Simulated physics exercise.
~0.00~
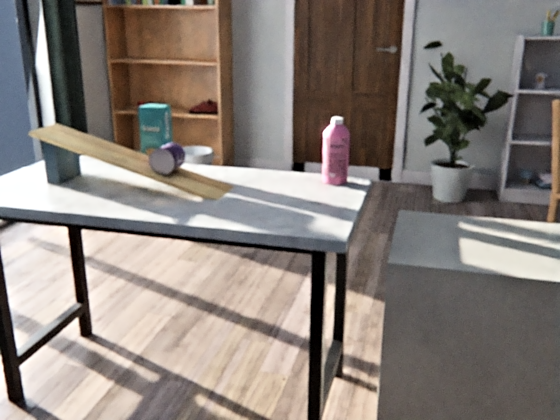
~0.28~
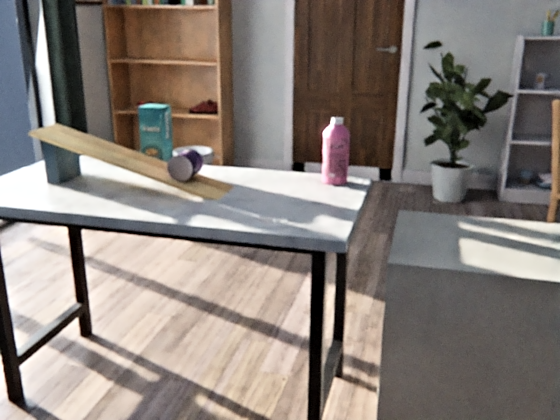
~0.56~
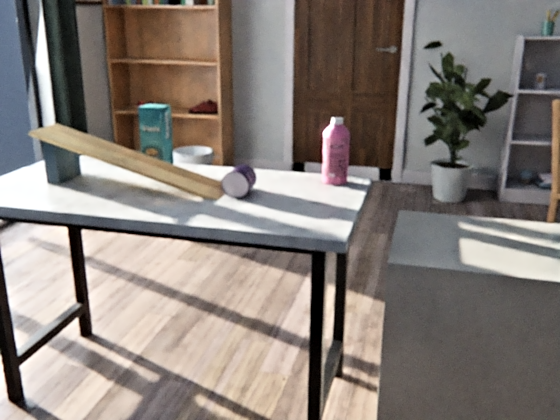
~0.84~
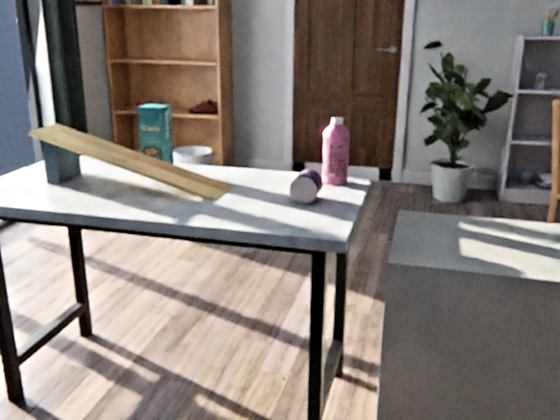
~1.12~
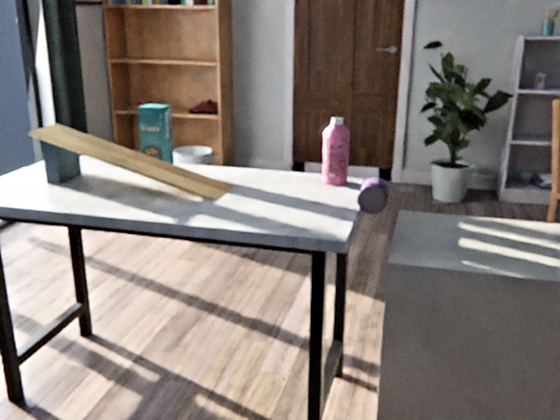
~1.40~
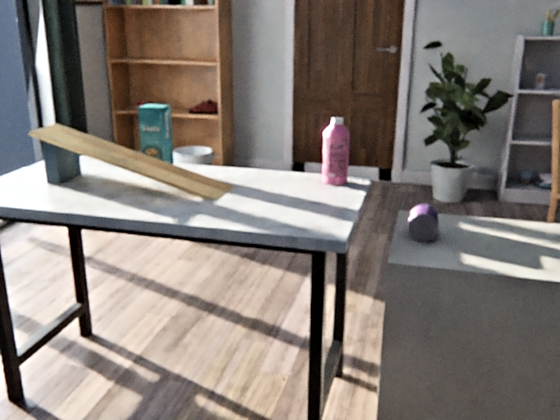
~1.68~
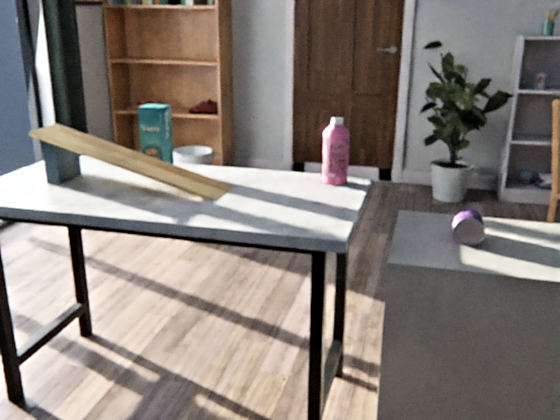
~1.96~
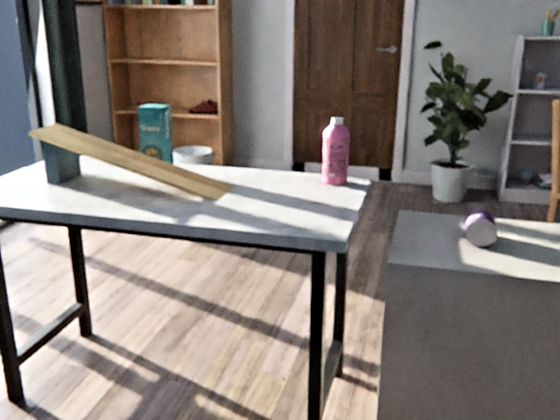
A purple tin rolling down a wooden ramp, crossing the table past a pink bottle, clearing a gap and landing on a grey cabinet.
